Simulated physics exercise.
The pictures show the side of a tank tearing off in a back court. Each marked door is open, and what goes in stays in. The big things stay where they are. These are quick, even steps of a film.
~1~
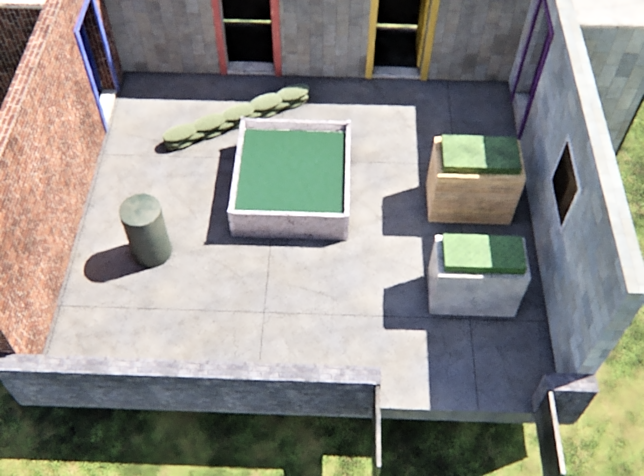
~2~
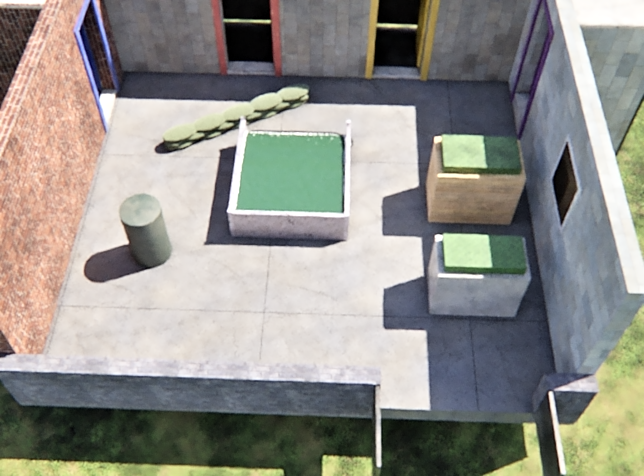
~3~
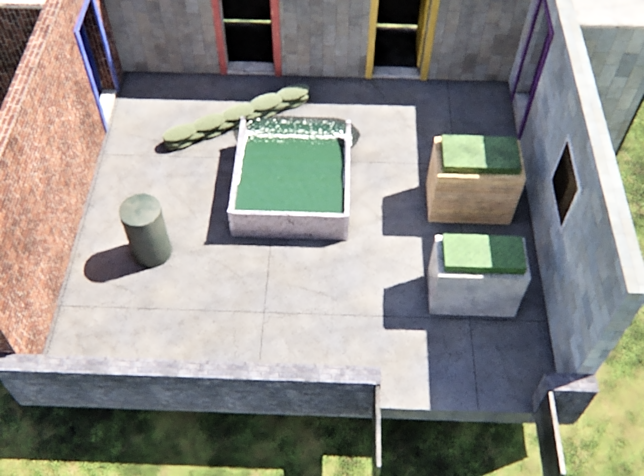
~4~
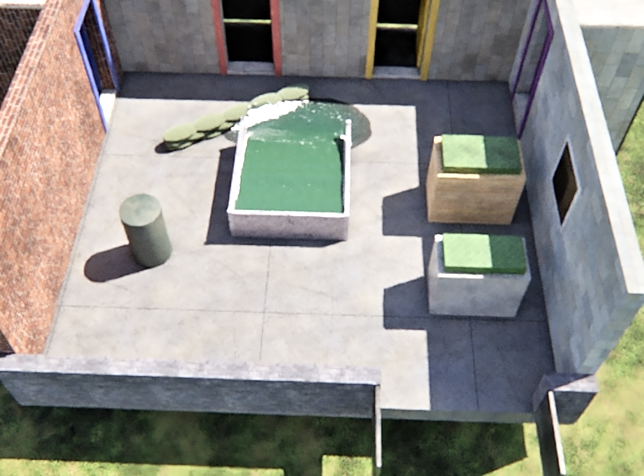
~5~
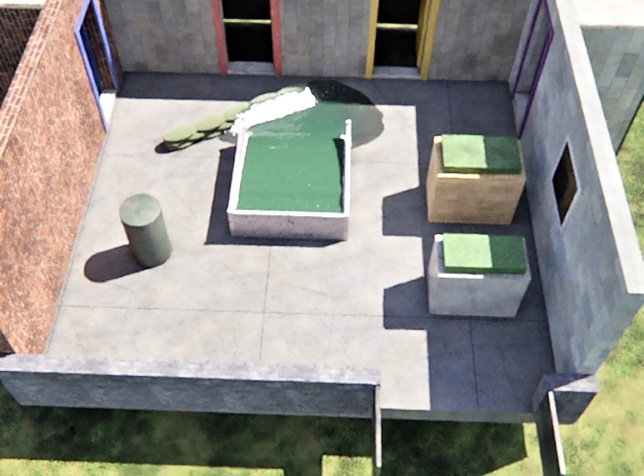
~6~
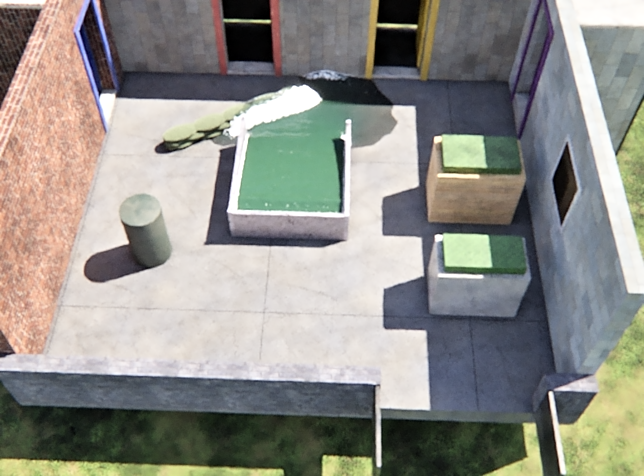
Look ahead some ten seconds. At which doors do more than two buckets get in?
In the end: The blue door holds within the limit; the purple door holds within the limit; the yellow door floods; the red door holds within the limit.
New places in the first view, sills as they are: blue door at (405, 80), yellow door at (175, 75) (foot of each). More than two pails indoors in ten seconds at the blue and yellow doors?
One by one: Blue passes that mark, yellow keeps below it.
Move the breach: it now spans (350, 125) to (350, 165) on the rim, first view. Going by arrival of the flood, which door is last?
The blue one.
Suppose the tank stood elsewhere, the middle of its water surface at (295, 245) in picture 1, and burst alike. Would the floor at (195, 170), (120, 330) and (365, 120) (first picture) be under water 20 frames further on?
In that order: Covered, no water, wet.
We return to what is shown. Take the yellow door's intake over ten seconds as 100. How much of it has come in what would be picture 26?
Roughly 80 per cent.
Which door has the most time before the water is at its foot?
It is the blue one.
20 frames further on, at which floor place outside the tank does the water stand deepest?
I would point to (493, 101).
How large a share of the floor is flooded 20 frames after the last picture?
Roughly 40 per cent.
A moment on, water covers 15 % of the floor; the blue door not reached, the purple door not reached, the yellow door wet at the sill, nothing in, the red door wet at the sill, nothing in.
Next, water covers 25 % of the floor; the blue door not reached, the purple door wet at the sill, nothing in, the yellow door over two buckets in, the red door wet at the sill, nothing in.
Then, water covers 40 % of the floor; the blue door wet at the sill, nothing in, the purple door wet at the sill, nothing in, the yellow door over two buckets in, the red door wet at the sill, nothing in.
Later, water covers 60 % of the floor; the blue door wet at the sill, nothing in, the purple door wet at the sill, nothing in, the yellow door over two buckets in, the red door wet at the sill, nothing in.
In the end, water covers 80 % of the floor; the blue door wet at the sill, nothing in, the purple door wet at the sill, nothing in, the yellow door over two buckets in, the red door wet at the sill, nothing in.
